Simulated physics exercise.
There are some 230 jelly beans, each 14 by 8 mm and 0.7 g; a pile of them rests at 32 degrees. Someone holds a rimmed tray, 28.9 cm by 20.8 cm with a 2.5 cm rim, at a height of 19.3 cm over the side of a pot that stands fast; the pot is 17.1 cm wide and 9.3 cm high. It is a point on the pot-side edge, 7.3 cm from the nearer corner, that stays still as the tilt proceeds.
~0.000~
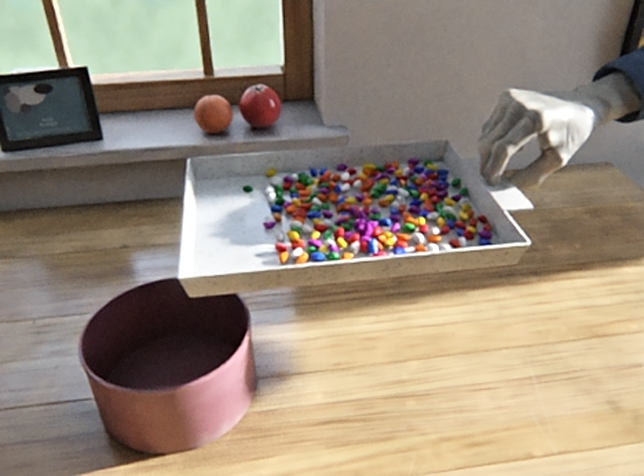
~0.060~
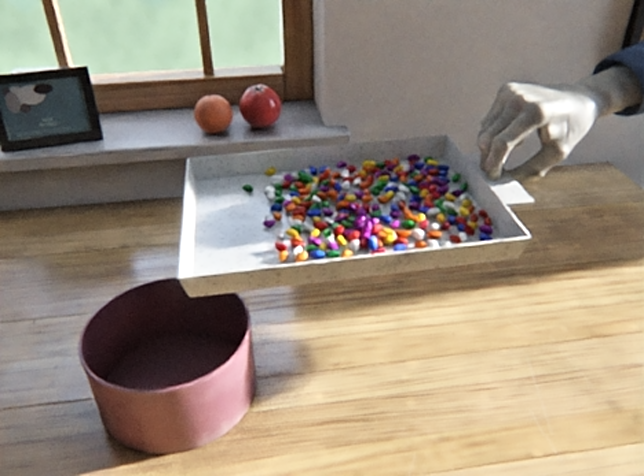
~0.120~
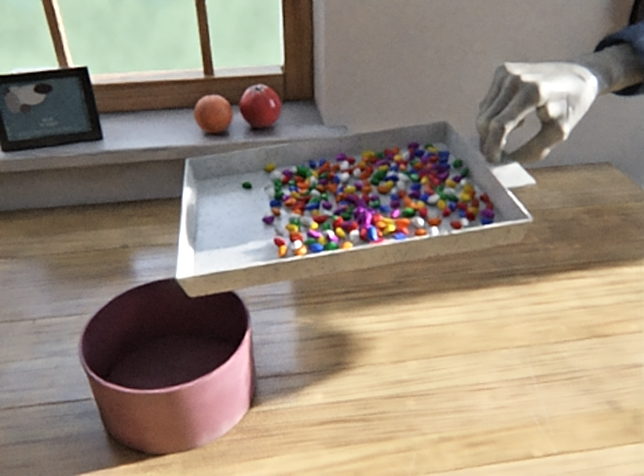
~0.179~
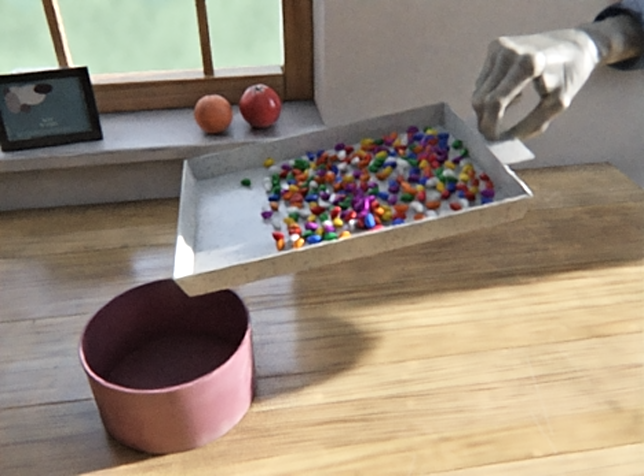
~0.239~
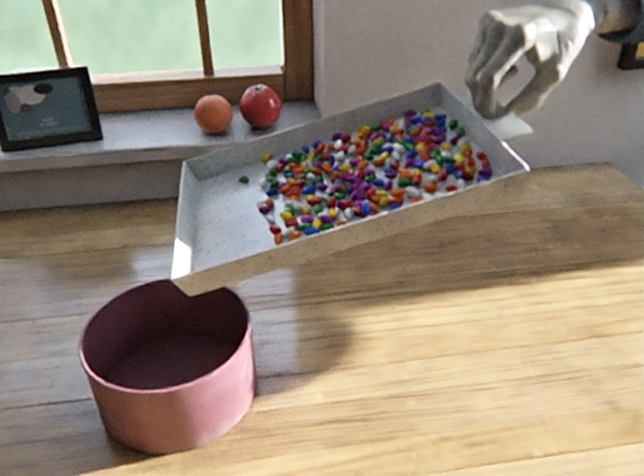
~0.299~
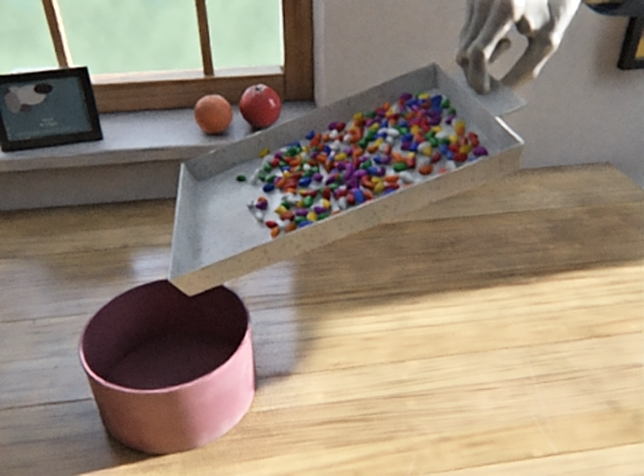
On a wooden table beside a window, seen from slightly above by a still camera, a framed picture and two reddish-orange fruits rest on the sill. A shallow white tray of many-coloured jelly beans sits above the rim of a round pink pot at left, a pale hand at its right end. The hand rises, steadily tilting the tray down toward the left, while the beans stay bunched toward the right.
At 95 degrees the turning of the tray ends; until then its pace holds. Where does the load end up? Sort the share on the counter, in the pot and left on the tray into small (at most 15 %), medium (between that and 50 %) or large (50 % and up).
Counter - medium, pot - large, tray - small.
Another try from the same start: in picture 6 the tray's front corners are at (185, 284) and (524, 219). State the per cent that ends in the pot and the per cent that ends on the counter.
In the pot: 30 per cent; on the counter: 70 per cent.
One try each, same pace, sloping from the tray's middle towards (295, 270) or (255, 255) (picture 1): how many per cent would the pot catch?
25 and 45 %.
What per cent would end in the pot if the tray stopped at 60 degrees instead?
The pot would get around 25 per cent.
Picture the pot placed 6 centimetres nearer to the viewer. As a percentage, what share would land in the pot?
In that setup it would come to near 35 per cent.
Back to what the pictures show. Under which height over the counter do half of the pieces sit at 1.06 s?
Median height: Approx. 20 cm.
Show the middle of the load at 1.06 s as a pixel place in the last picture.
Load centre est.: (174, 224) px.
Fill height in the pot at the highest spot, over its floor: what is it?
It stands at some 1.5 cm.
After 0.76 s, tilt 56 degrees; the tray holds 100 %, the pot 0 %.
After 1.06 s, tilt 80 degrees; the tray holds 55 %, the pot 25 %.
After 1.46 s, tilt 95 degrees; the tray holds 20 %, the pot 40 %.
In the end, at 2.9 s, counter 35 %, pot 65 %, tray 0 %.
